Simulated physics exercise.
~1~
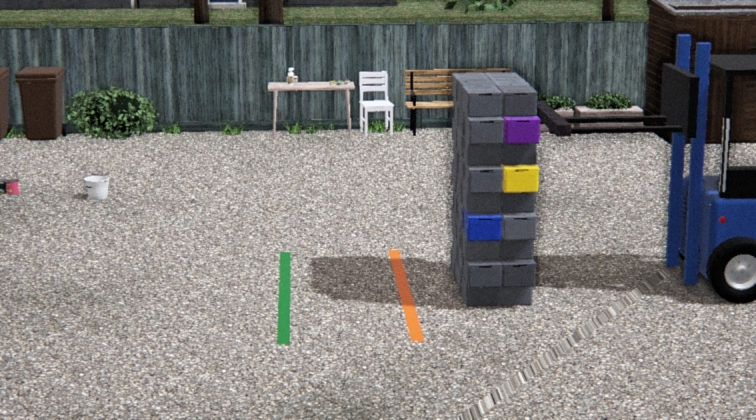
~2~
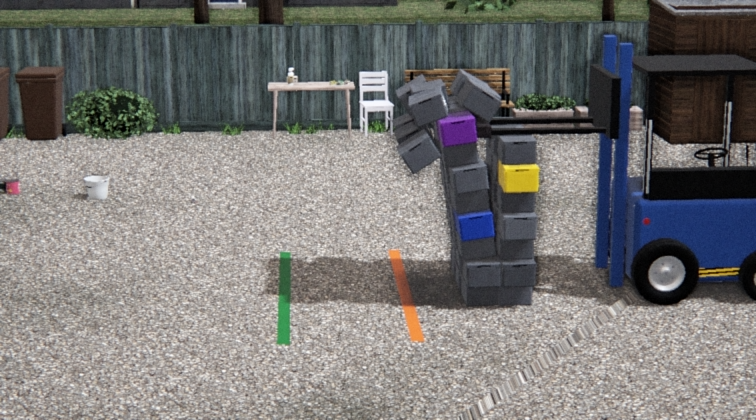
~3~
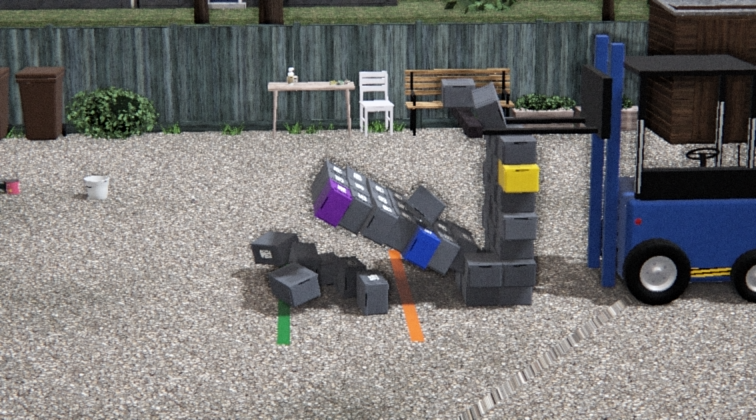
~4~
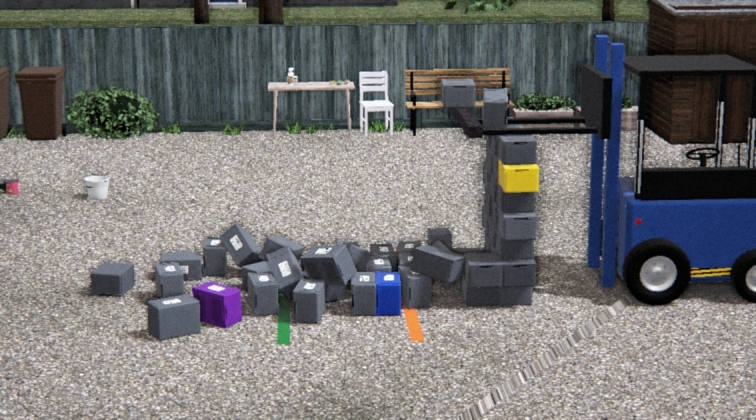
A blue forklift drives left, toppling much of a grey tote stack across both stripes.
